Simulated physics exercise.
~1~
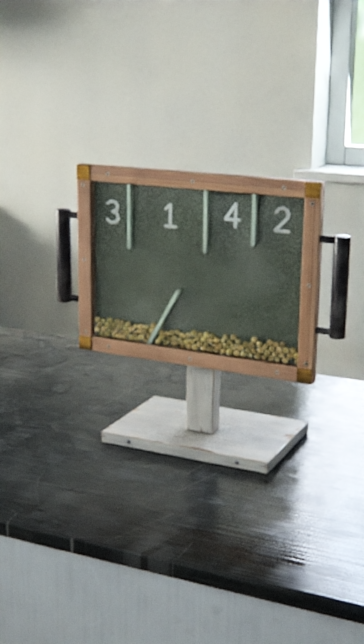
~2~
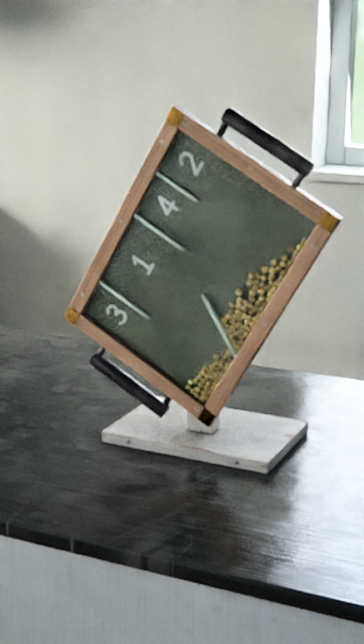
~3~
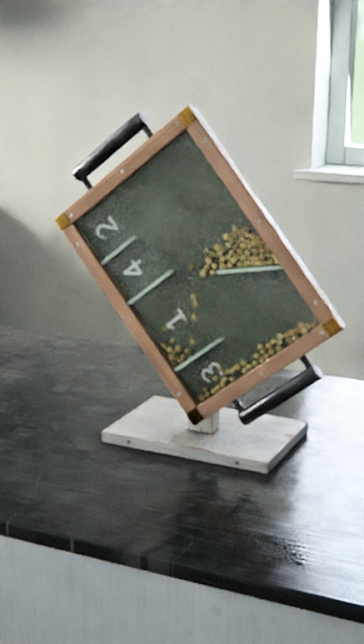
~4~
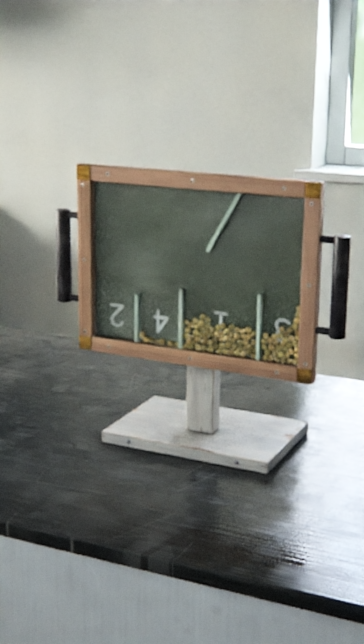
On a dark tabletop against a pale wall, a framed green board on a white stand turned counterclockwise until it was upside down, its small pale beads sliding and tumbling into the numbered pockets, settling mostly in pockets one and three.
